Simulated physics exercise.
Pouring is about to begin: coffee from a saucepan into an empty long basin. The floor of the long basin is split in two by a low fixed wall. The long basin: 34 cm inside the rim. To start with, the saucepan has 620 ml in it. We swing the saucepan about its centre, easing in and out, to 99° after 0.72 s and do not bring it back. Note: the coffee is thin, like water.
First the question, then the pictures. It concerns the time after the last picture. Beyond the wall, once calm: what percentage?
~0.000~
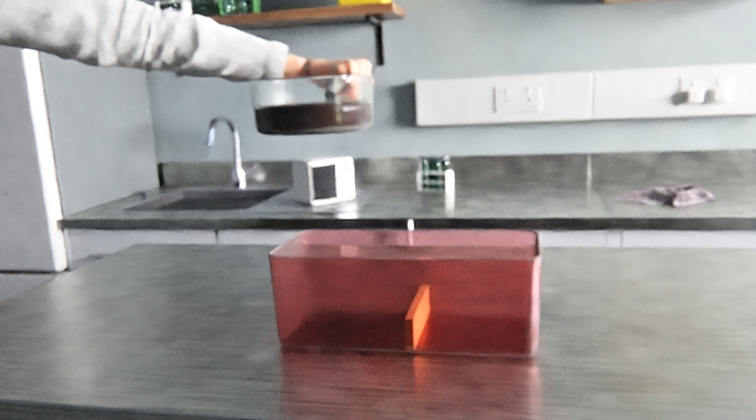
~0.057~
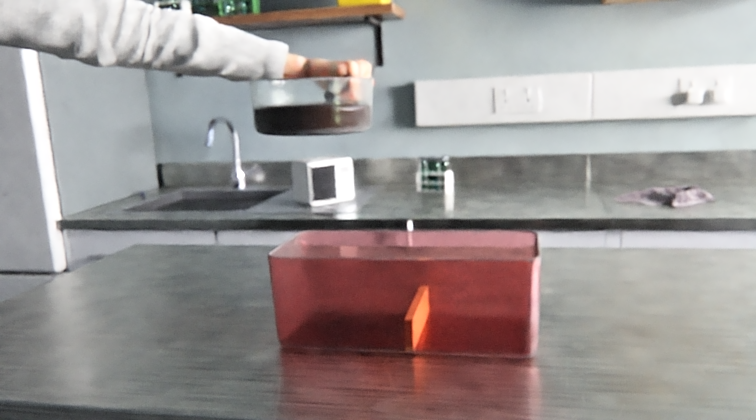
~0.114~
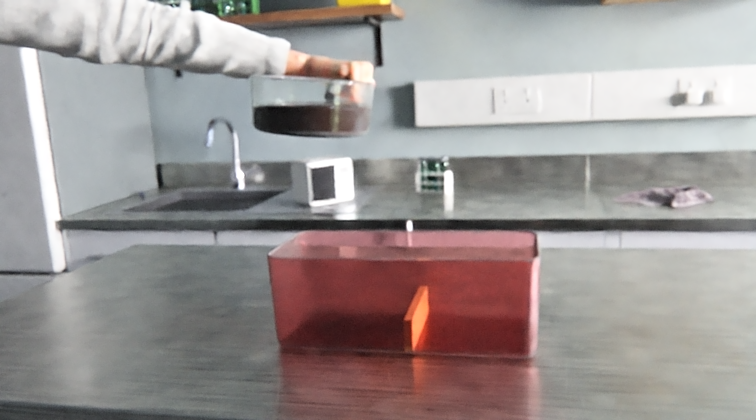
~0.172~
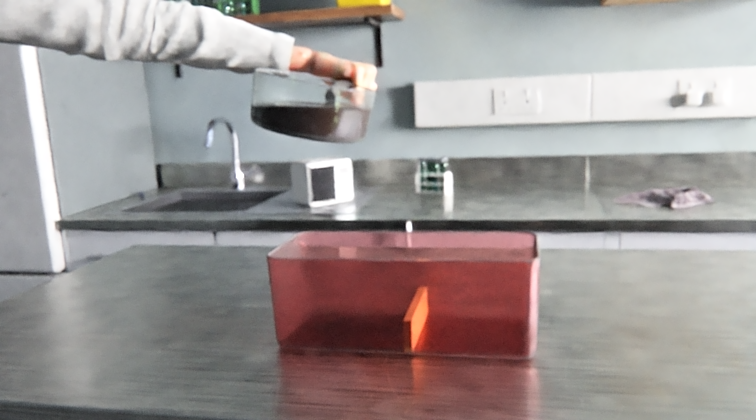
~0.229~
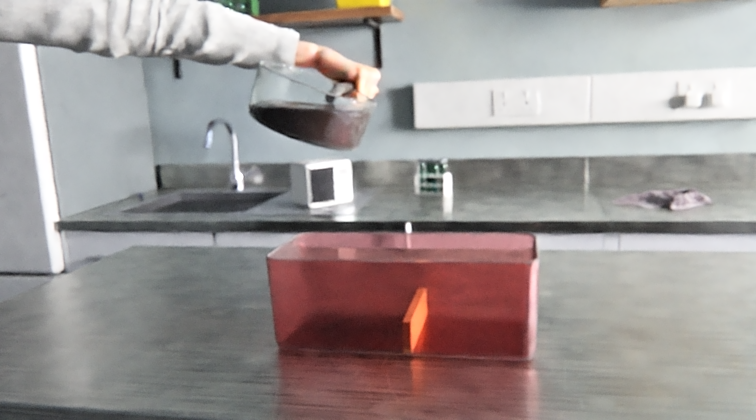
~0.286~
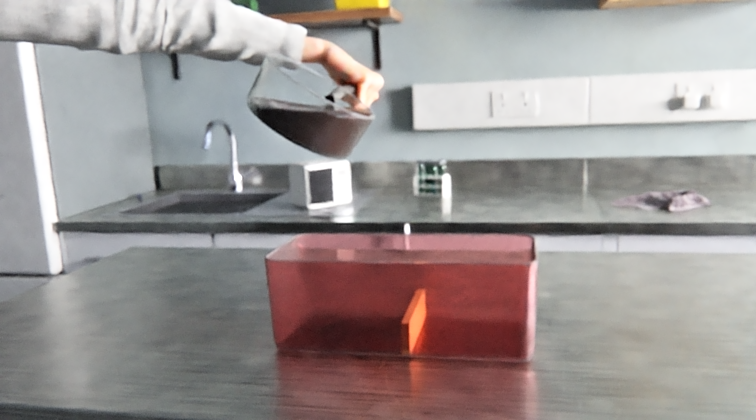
48 out of 100.
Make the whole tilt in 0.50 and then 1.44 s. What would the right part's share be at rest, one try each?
Some 40 and 60 per cent, in that order.
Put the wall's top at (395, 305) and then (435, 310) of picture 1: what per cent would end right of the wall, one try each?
Around 75 and 25 percent, in that order.
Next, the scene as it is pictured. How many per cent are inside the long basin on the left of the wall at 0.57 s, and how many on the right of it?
About 3 left, 14 right.
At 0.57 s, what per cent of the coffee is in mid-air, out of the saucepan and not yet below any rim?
54 %.
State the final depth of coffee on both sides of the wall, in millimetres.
On the left it stands about 12 mm, on the right about 14 mm.
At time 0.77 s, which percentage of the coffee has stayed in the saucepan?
Around 8 in a hundred.
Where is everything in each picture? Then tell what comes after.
Tilt 0°; pouring edge (370, 77); surface from (262, 107) to (370, 101); the long basin's rim runs from (285, 244) to (539, 245); the wall's top is at (418, 302), in the first picture.
Tilt 2°; pouring edge (370, 79); surface from (262, 106) to (369, 103), in the second picture.
Tilt 6°; pouring edge (371, 85); surface from (260, 105) to (369, 104), in the third picture.
Tilt 13°; pouring edge (373, 94); surface from (260, 104) to (369, 106), in the fourth picture.
Tilt 23°; pouring edge (373, 105); surface from (258, 102) to (370, 109), in the fifth picture.
Tilt 34°; pouring edge (371, 119); surface from (257, 98) to (368, 112); 1 per cent is over the edge, in the sixth picture.
By 0.57 s the tilt is 88° and 28 per cent is still to pour, 3 is left of the wall and 15 right of it.
By 0.77 s the tilt is 99° and 8 per cent is still to pour, 32 is left of the wall and 48 right of it.
By 0.99 s the tilt is 99° and 1 per cent is still to pour, 46 is left of the wall and 48 right of it.
By 1.22 s the tilt is 99° and 0 per cent is still to pour, 50 is left of the wall and 48 right of it.
At rest 50 per cent lies left of the wall, 48 right of it and 2 outside.
